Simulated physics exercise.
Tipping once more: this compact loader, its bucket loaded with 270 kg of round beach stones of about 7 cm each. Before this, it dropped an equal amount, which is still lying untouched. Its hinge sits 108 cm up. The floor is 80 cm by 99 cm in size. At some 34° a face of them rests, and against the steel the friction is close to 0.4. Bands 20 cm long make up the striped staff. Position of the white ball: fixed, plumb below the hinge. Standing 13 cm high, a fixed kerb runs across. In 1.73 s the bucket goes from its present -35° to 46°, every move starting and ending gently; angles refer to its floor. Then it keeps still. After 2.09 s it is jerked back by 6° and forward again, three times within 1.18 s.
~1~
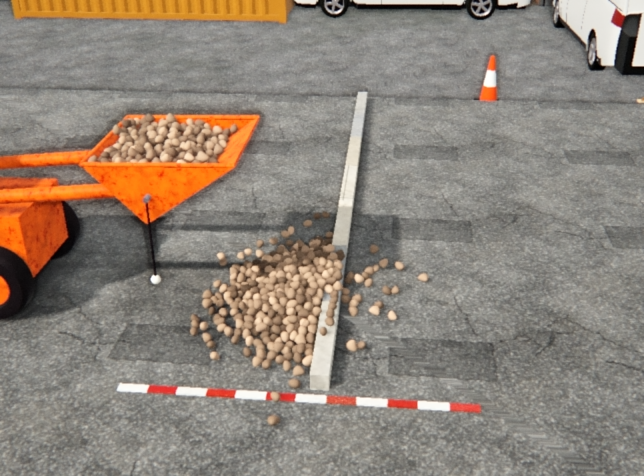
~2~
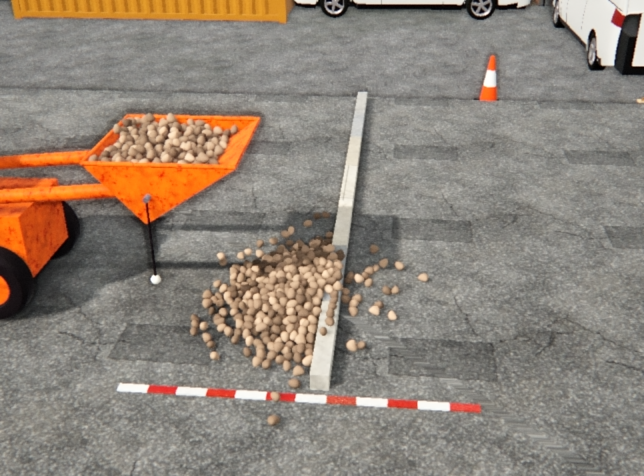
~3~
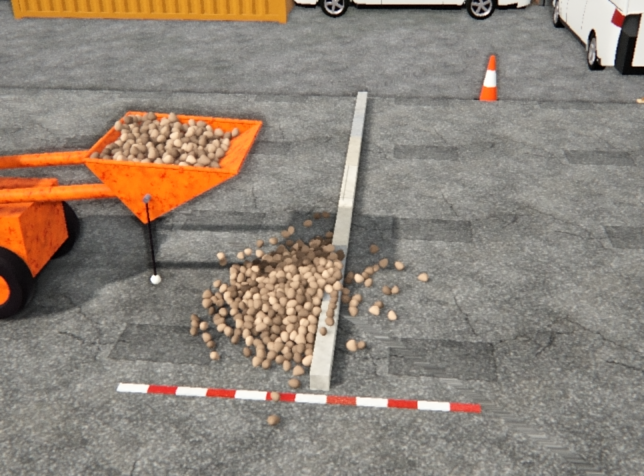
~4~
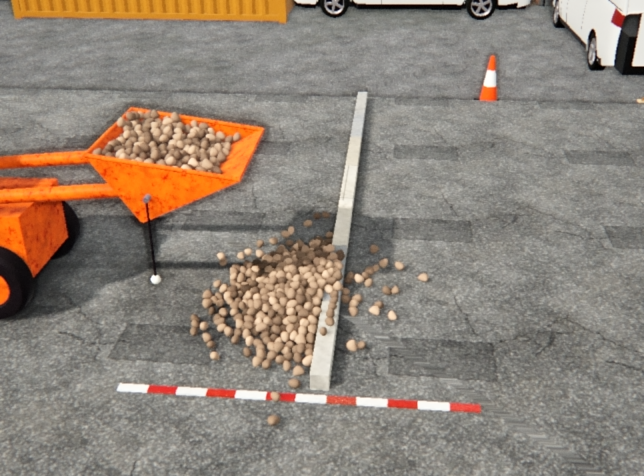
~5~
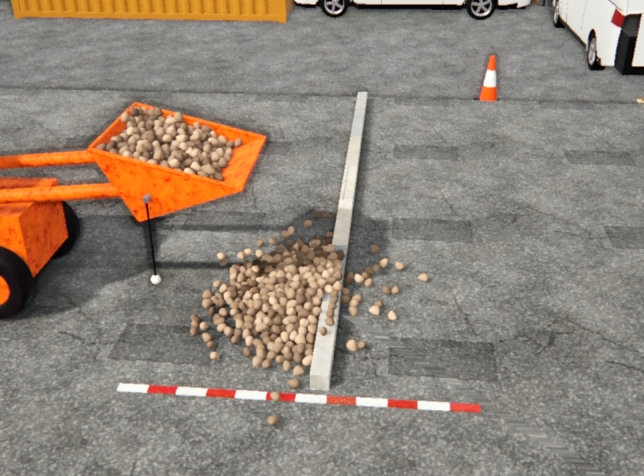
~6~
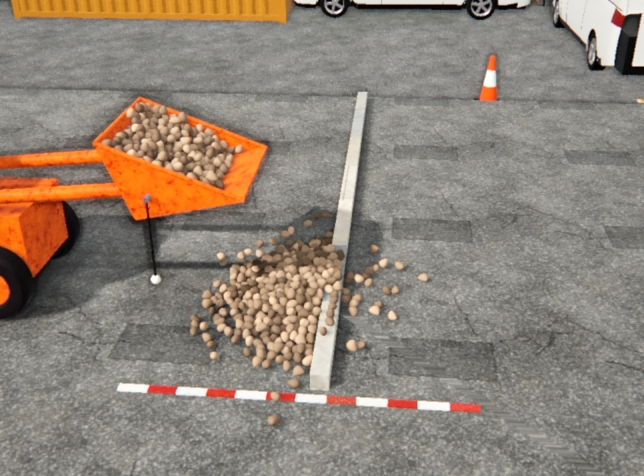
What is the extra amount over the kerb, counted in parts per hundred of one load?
Close to 1 parts in a hundred.
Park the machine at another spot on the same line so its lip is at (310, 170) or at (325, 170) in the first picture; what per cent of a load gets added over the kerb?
Case one about 60 %, case two about 85 %.
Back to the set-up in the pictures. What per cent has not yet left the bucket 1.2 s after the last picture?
Still inside: Some 10 %.
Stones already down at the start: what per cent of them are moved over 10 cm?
About 10 %.
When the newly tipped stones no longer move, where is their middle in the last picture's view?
The centre sits about (257, 283).
Then, 0.7 s after the last picture the floor is at 33°; in per cent of one load, 89 in the bucket, 107 on this side of the kerb, 4 over the kerb; the foremost stones are at (392, 289).
Then, 1.2 s after the last picture the floor is at 46°; in per cent of one load, 8 in the bucket, 188 on this side of the kerb, 4 over the kerb; the foremost stones are at (392, 289).
Then, 3.1 s after the last picture the floor is at 46°; in per cent of one load, 0 in the bucket, 194 on this side of the kerb, 6 over the kerb; the foremost stones are at (396, 276).
Then, 5.6 s after the last picture the floor is at 46°; in per cent of one load, 0 in the bucket, 194 on this side of the kerb, 6 over the kerb; the foremost stones are at (396, 276). Net gain over the kerb, 1.
